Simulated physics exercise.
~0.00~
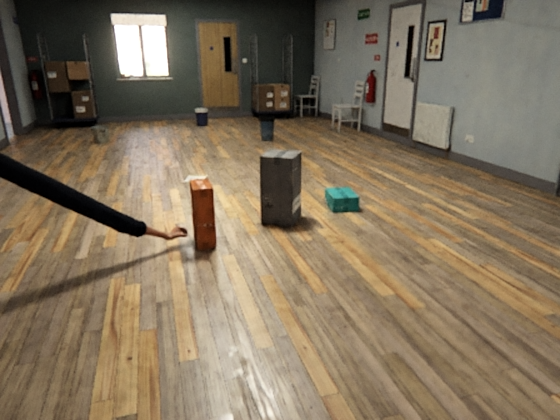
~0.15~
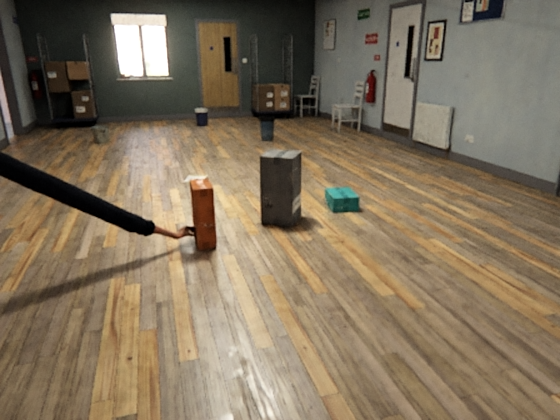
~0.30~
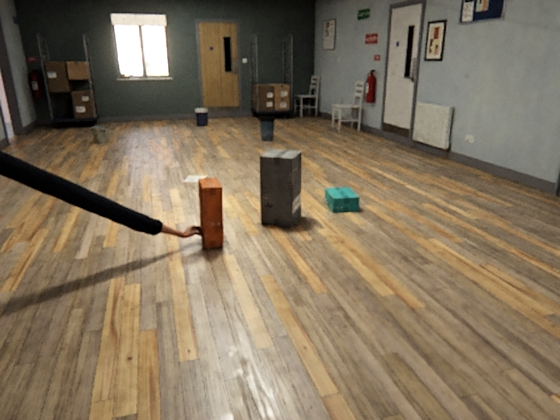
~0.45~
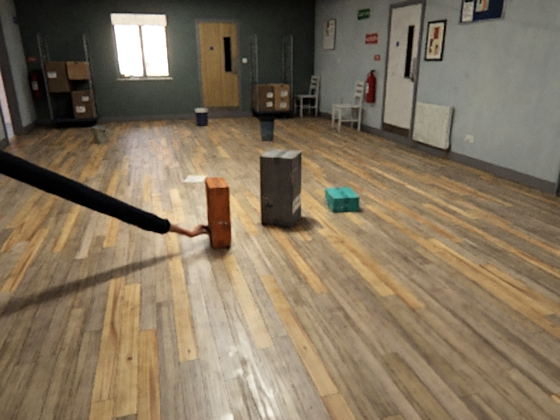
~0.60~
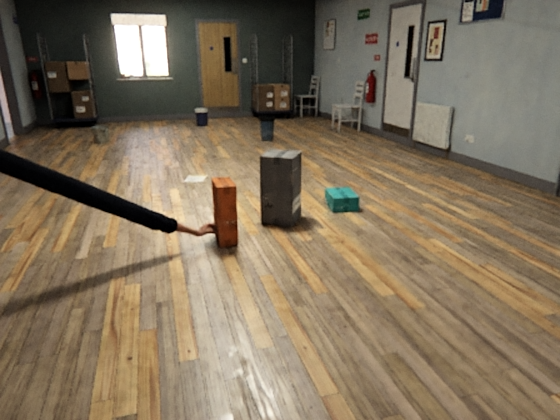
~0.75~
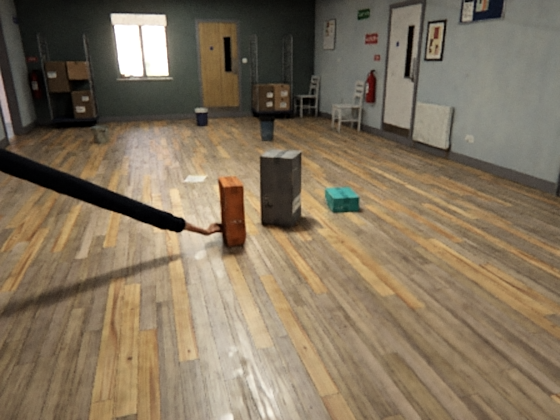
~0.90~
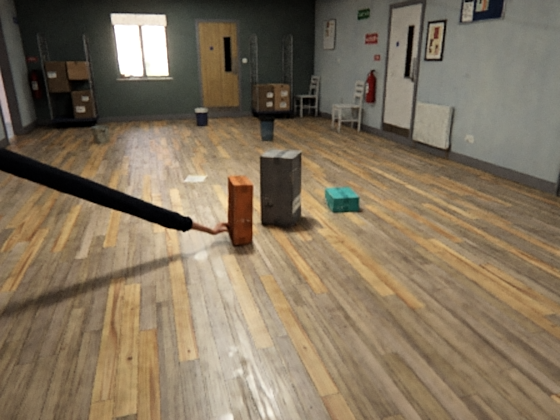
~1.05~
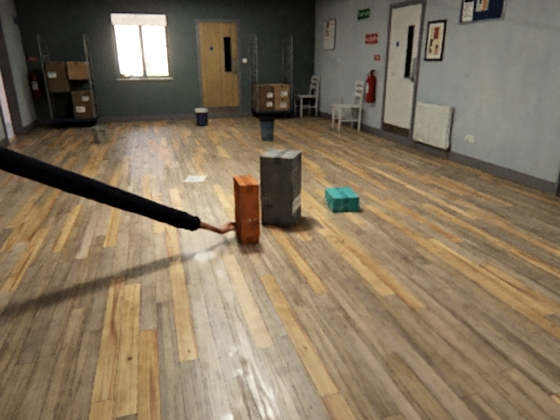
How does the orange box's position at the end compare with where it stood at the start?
The orange box ends up a short way to the right of where it began, with the open gap between it and the grey box closed up from the viewer's side.
